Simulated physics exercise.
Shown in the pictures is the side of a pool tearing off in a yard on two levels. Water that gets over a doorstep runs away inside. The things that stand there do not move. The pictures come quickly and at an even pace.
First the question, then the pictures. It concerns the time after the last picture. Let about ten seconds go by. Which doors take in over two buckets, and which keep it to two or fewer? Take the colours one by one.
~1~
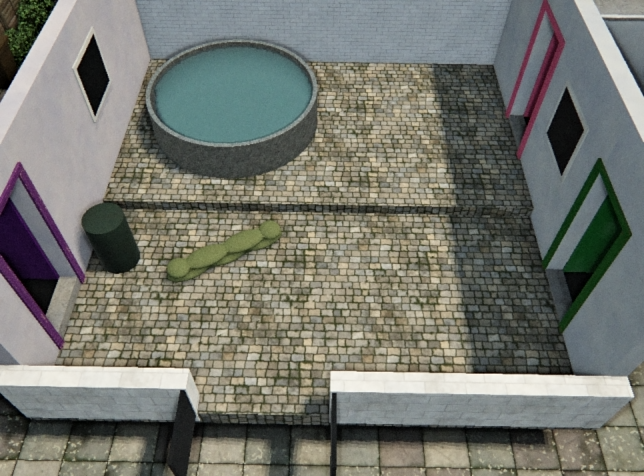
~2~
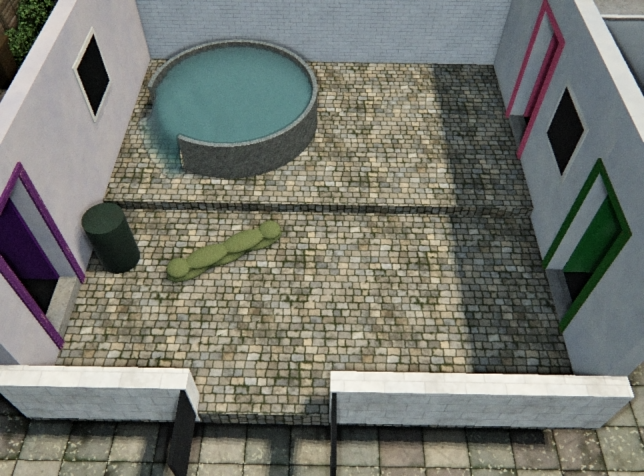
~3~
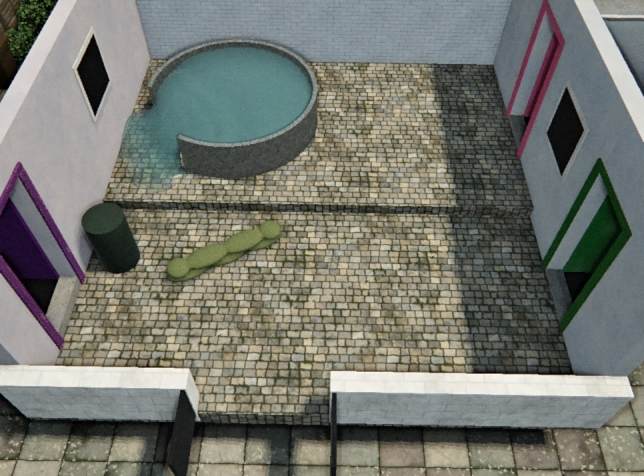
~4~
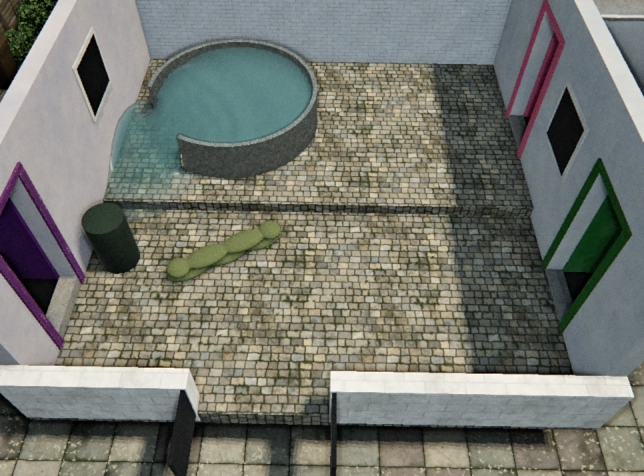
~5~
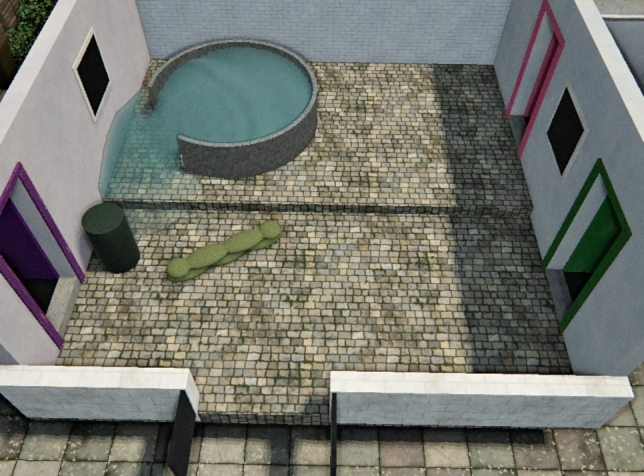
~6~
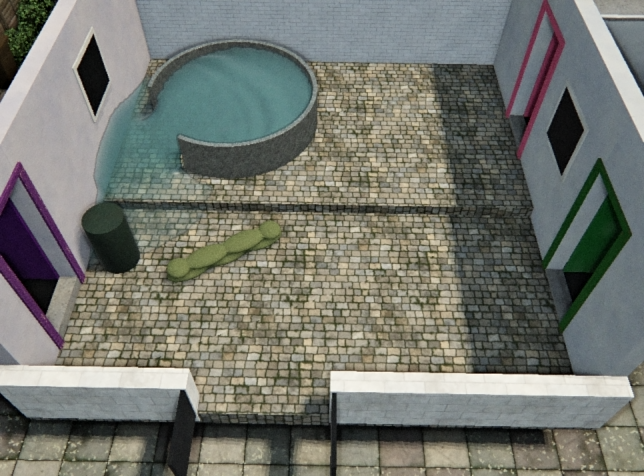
The pink door keeps it to two or fewer; the green door takes in over two; the purple door keeps it to two or fewer.
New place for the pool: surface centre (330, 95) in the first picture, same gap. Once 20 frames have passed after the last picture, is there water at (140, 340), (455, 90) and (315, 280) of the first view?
Spot by spot, in the order asked: Swamped, untouched, untouched.
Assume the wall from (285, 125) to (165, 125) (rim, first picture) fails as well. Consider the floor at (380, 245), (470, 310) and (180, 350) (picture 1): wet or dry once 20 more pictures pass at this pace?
In the order given: Swamped, swamped and swamped.
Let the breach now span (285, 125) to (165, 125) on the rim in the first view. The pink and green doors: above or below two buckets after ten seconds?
Looking at each: The pink door admits less, while the green door admits more.
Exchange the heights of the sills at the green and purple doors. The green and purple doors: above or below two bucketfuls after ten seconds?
One by one: The green door stays within the limit; the purple door exceeds the limit.
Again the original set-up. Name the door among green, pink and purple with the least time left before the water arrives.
Answer: The purple-painted one.
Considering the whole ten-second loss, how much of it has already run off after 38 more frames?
Close to 30 %.
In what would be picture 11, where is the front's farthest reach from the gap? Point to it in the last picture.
Somewhere around (48, 391).
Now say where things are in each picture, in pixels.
Still water in the round tank at (233, 92), in the first frame.
Water pours out at (162, 138) and has run to (145, 120), in the second frame.
Water pours out at (162, 138) and has run to (133, 115), in the third frame.
The front is at a hidden place, out from the gap at (162, 139), in the fourth frame.
The front is at a hidden place, out from the gap at (162, 139), in the fifth frame.
Water pours out at (162, 139) and has run to (90, 261), in the sixth frame.
A moment on, water covers 15 % of the floor; the pink door not reached, the green door not reached, the purple door wet at the sill, nothing in.
Next, water covers 25 % of the floor; the pink door not reached, the green door not reached, the purple door wet at the sill, nothing in.
Then, water covers 50 % of the floor; the pink door not reached, the green door not reached, the purple door wet at the sill, nothing in.
Later, water covers 85 % of the floor; the pink door wet at the sill, nothing in, the green door over two buckets in, the purple door wet at the sill, nothing in.
In the end, water covers 85 % of the floor; the pink door wet at the sill, nothing in, the green door far over two buckets in, the purple door wet at the sill, nothing in.
